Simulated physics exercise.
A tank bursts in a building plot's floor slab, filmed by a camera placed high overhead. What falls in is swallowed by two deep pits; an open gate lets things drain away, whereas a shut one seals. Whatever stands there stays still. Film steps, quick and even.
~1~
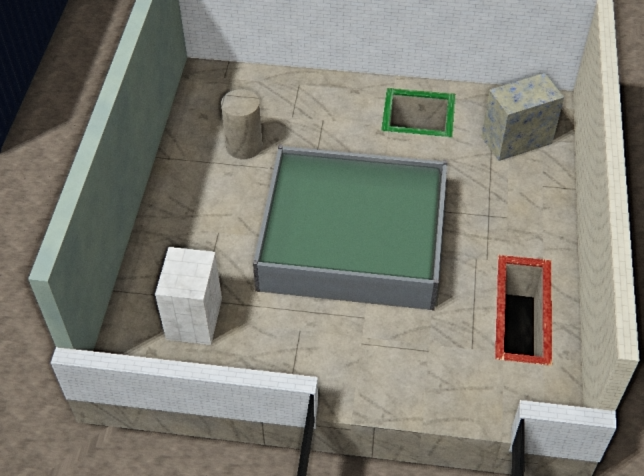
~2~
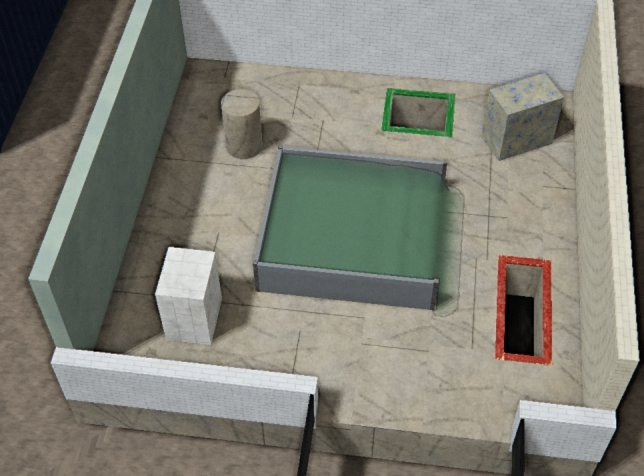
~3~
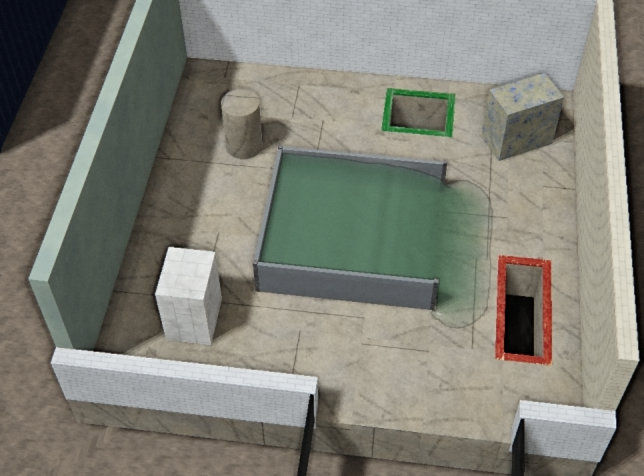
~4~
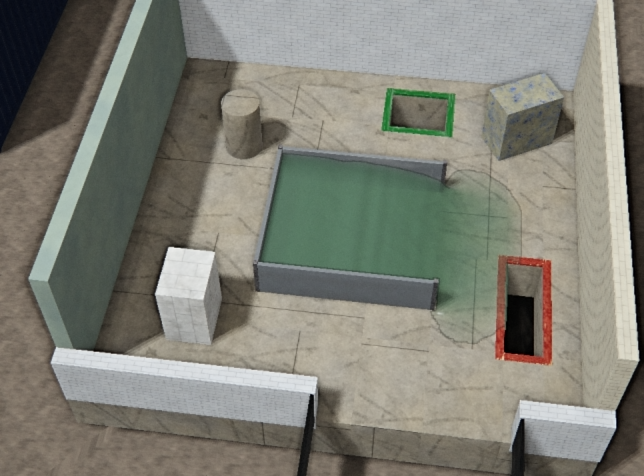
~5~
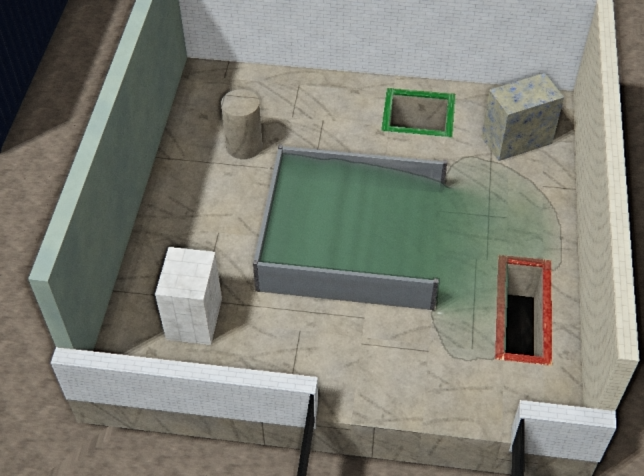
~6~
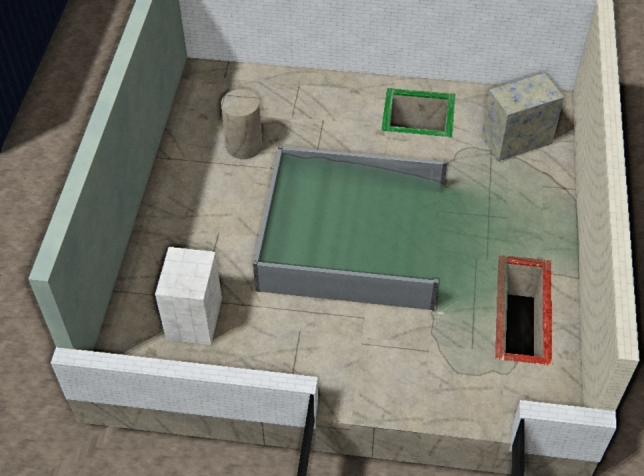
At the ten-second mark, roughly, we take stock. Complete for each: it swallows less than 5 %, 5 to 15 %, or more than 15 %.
Completed: The gate swallows less than 5 %; the red pit swallows more than 15 %; the green pit swallows 5 to 15 %.
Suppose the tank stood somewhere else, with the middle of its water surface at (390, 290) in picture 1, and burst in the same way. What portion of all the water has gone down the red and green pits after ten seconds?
Tally in per cent: Red pit 75, green pit 2.
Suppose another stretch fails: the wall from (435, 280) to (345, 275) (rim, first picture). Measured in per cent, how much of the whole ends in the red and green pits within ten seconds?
I'd say the red pit gets around 4 percent and the green pit around 0 percent.
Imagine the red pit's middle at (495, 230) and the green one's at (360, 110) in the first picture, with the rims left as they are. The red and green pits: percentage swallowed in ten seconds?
Estimated shares - red: 65 %; green: 2 %.
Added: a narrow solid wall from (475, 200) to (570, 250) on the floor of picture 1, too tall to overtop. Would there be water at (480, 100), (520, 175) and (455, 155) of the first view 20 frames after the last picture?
Taken in turn, the three points are soaked, soaked and soaked.
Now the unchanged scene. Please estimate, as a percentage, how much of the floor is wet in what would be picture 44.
It comes to roughly 65 in a hundred.
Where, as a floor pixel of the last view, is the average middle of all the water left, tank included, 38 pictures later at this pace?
My pick is pixel (433, 216).
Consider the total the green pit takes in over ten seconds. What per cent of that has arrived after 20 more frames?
It comes to around 5 percent of the ten-second total.
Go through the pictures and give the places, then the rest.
In the first picture, still water in the open tank at (354, 215).
In the second picture, the front is at (446, 188), out from the gap at (436, 238).
In the third picture, the front is at (458, 322), out from the gap at (436, 240).
In the fourth picture, the front is at (496, 185), out from the gap at (436, 241).
In the fifth picture, the front is at (523, 182), out from the gap at (436, 241).
In the sixth picture, water pours out at (436, 241) and has run to (577, 210).
A moment on, water covers 20 % of the floor; the gate 0 %, the red pit 10 %, the green pit 0 %.
Next, water covers 25 % of the floor; the gate 0 %, the red pit 21 %, the green pit 0 %.
Then, water covers 30 % of the floor; the gate 0 %, the red pit 34 %, the green pit 1 %.
Later, water covers 65 % of the floor; the gate 1 %, the red pit 46 %, the green pit 6 %.
In the end, water covers 70 % of the floor; the gate 2 %, the red pit 54 %, the green pit 11 %.
